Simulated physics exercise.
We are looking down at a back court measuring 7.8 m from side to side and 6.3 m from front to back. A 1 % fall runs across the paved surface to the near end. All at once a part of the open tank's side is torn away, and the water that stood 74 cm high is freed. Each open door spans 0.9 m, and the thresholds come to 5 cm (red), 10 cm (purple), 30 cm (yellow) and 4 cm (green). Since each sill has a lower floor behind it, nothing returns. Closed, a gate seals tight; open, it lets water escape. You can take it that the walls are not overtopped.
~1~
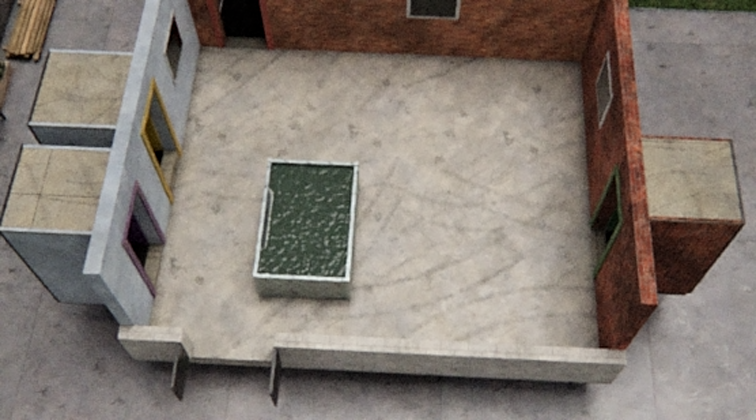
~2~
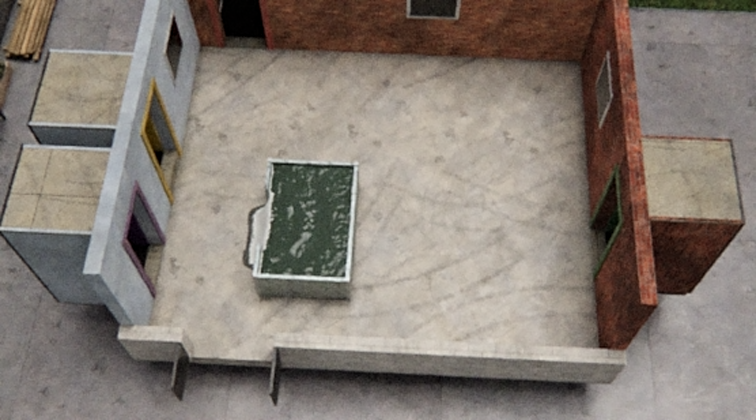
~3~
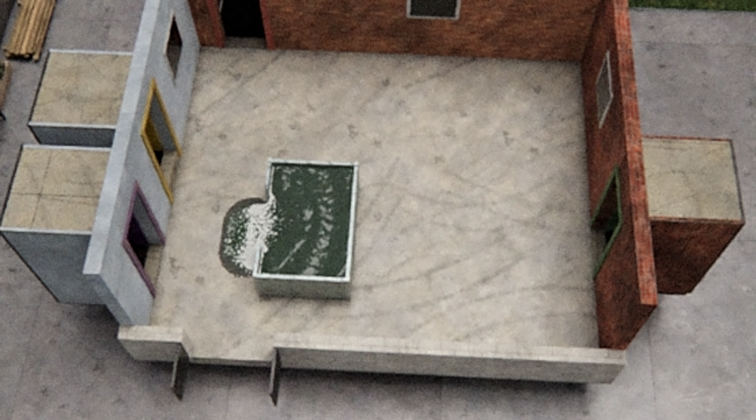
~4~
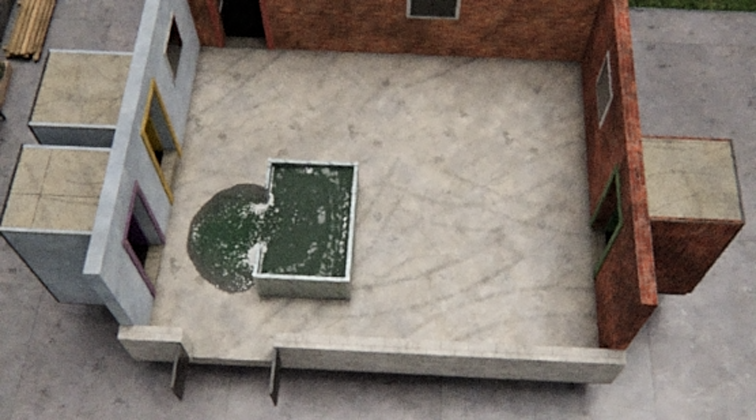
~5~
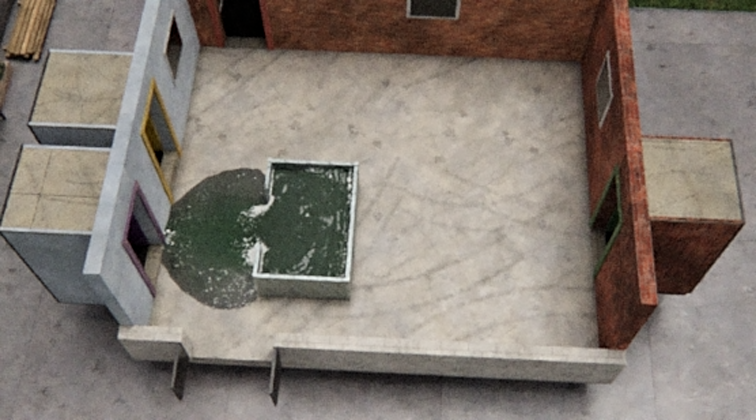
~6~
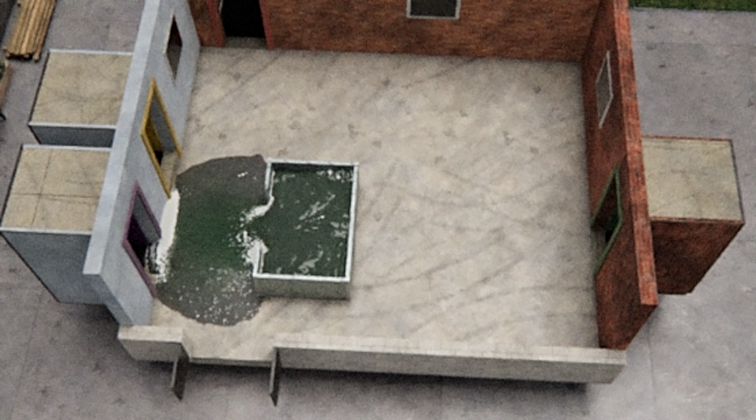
At the start, an open tank of dark green water stands still in a walled court. Part of its left side gives way, and water pours out, foaming white, onto the pale floor. The rounded pool widens leftward until it meets the grey wall, with white froth along the purple-framed doorway.
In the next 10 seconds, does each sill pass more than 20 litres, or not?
Result: At the red door I expect the water to rise above the limit, at the purple door I expect the water to rise above the limit, at the yellow door I expect the water to hold within the limit, at the green door I expect the water to hold within the limit.
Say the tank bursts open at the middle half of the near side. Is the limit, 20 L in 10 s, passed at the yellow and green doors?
Versus the limit - yellow: Within, green: Exceeded.
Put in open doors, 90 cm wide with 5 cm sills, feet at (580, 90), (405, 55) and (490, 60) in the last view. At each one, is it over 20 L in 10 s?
Per doorway, in order: Insufficient / insufficient / insufficient.
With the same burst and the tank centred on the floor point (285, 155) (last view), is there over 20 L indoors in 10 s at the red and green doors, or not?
Well, red ends up beyond the mark and green ends up inside the mark.
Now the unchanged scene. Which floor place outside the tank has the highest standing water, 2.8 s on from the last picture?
Look at roughly (147, 341).
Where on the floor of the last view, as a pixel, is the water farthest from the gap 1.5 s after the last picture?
Somewhere near pixel (201, 47).
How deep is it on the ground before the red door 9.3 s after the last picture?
About 4.0 cm deep.
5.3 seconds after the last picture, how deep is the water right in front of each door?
Depths: Red door 9 cm, purple door 14 cm, yellow door 10 cm, green door 0 cm.
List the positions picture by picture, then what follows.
The open tank at (308, 220) is whole and still, 74 cm deep, in the first picture.
The front is at (251, 265), 0.6 m from the gap at (268, 231); 0.3 m2 of floor is under water; 74 cm left at the back of the open tank, in the second picture.
The front is at (228, 264), 0.9 m from the gap at (268, 231); 1.0 m2 of floor is under water; 73 cm left at the back of the open tank, in the third picture.
The front is at (191, 244), 1.4 m from the gap at (268, 231); 2.2 m2 of floor is under water; 65 cm left at the back of the open tank, in the fourth picture.
The front is at (163, 255), 1.9 m from the gap at (268, 231); 3.9 m2 of floor is under water; 64 cm left at the back of the open tank, in the fifth picture.
The front is at (157, 289), 2.2 m from the gap at (268, 231); 5.0 m2 of floor is under water; 66 cm left at the back of the open tank, in the sixth picture.
Then, 0.7 s after the last picture water covers 15 % of the floor and is deepest (42 cm) near (177, 229); red door not reached, purple door 33 cm at the sill, 95 L in, yellow door 30 cm at the sill, 0 L in, green door not reached.
Then, 1.5 s after the last picture water covers 20 % of the floor and is deepest (38 cm) near (147, 341); red door 6 cm at the sill, 0 L in, purple door 28 cm at the sill, 212 L in, yellow door 23 cm at the sill, 1 L in, green door not reached.
Then, 2.8 s after the last picture water covers 35 % of the floor and is deepest (28 cm) near (147, 341); red door 15 cm at the sill, 63 L in, purple door 22 cm at the sill, 302 L in, yellow door 17 cm at the sill, 2 L in, green door not reached.
Then, 5.3 s after the last picture water covers 60 % of the floor and is deepest (17 cm) near (147, 341); red door 9 cm at the sill, 128 L in, purple door 14 cm at the sill, 366 L in, yellow door 10 cm at the sill, 2 L in, green door not reached.
Then, 9.3 s after the last picture water covers 95 % of the floor and is deepest (10 cm) near (147, 341); red door 4 cm at the sill, 143 L in, purple door 7 cm at the sill, 375 L in, yellow door 5 cm at the sill, 2 L in, green door 4 cm at the sill, 0 L in.
